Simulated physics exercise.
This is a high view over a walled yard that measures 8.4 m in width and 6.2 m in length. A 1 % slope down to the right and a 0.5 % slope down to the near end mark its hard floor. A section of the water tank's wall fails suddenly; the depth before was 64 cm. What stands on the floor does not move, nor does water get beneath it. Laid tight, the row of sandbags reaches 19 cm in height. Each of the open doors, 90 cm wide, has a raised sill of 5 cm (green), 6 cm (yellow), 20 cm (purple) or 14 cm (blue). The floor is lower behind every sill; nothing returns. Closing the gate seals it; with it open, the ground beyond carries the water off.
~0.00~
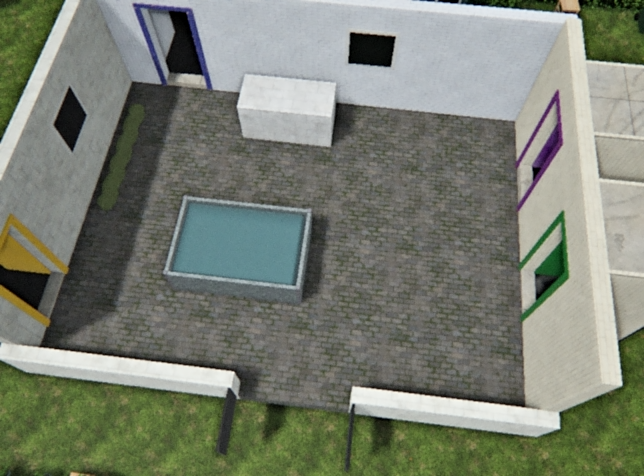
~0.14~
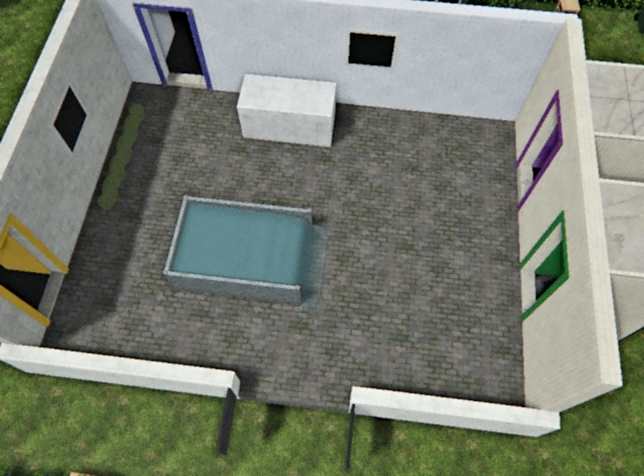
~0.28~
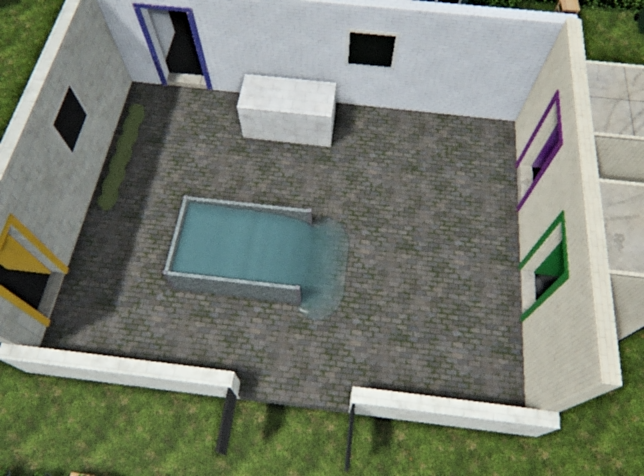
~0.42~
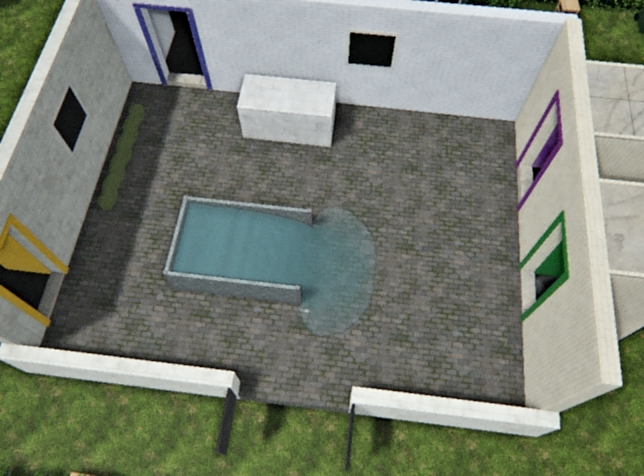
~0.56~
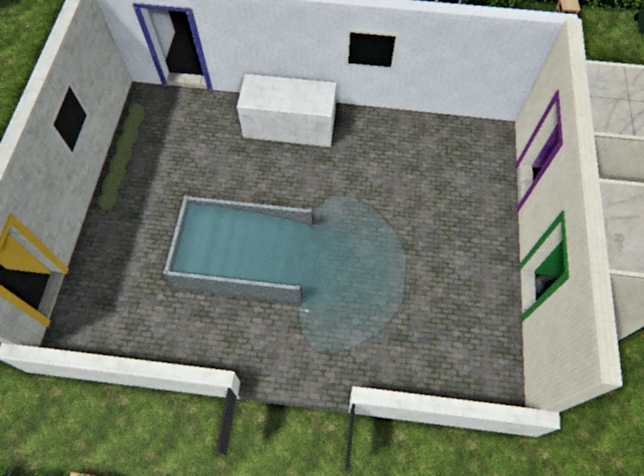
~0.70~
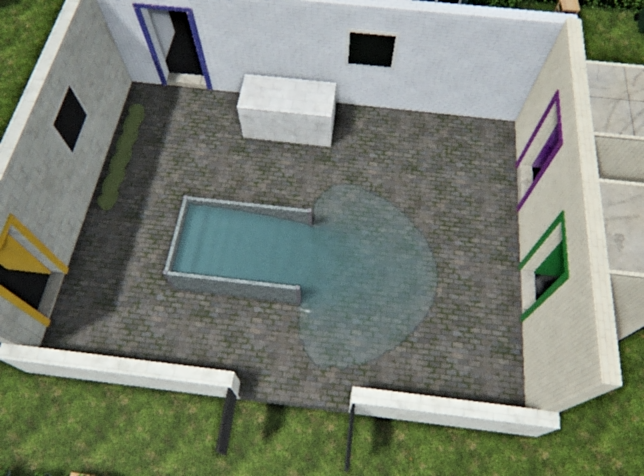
A walled, paved yard held a rectangular tank full of water, until the tank's right side gave way and water poured out, spreading rightward across the paving in a widening, rounded sheet.
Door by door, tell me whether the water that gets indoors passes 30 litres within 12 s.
Here is the picture: At the green door it goes past 30 litres; at the yellow door it stays within 30 litres; at the purple door it stays within 30 litres; at the blue door it stays within 30 litres.
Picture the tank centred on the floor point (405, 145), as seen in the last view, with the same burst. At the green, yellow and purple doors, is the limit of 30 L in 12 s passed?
For the green door, the amount is acceptable; for the yellow door, the amount is acceptable; for the purple door, the amount is too high.
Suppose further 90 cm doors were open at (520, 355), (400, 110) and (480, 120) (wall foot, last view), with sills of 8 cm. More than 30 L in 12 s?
Result in order - more than that, not enough, more than that.
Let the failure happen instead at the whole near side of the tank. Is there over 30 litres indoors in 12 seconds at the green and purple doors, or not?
Door green stays within, door purple stays within.
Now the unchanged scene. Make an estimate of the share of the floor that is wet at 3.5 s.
40 %.
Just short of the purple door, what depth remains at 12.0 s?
Some 7.0 centimetres of depth.
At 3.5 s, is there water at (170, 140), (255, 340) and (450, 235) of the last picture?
Listed in turn: Spared so far / spared so far / swamped.
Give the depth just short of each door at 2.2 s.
In centimetres - green: 18, yellow: 0, purple: 16, blue: 0.
After 1.4 s water covers 30 % of the floor and is deepest (27 cm) near (309, 280); green door 8 cm at the sill, 10 L in, yellow door not reached, purple door not reached, blue door not reached.
After 2.2 s water covers 40 % of the floor and is deepest (39 cm) near (517, 416); green door 18 cm at the sill, 88 L in, yellow door not reached, purple door 16 cm at the sill, 0 L in, blue door not reached.
After 3.5 s water covers 40 % of the floor and is deepest (26 cm) near (508, 129); green door 20 cm at the sill, 226 L in, yellow door not reached, purple door 14 cm at the sill, 0 L in, blue door not reached.
After 7.0 s water covers 55 % of the floor and is deepest (12 cm) near (500, 135); green door 9 cm at the sill, 354 L in, yellow door not reached, purple door 10 cm at the sill, 0 L in, blue door not reached.
After 12.0 s water covers 70 % of the floor and is deepest (10 cm) near (517, 416); green door 8 cm at the sill, 378 L in, yellow door not reached, purple door 7 cm at the sill, 0 L in, blue door 1 cm at the sill, 0 L in.
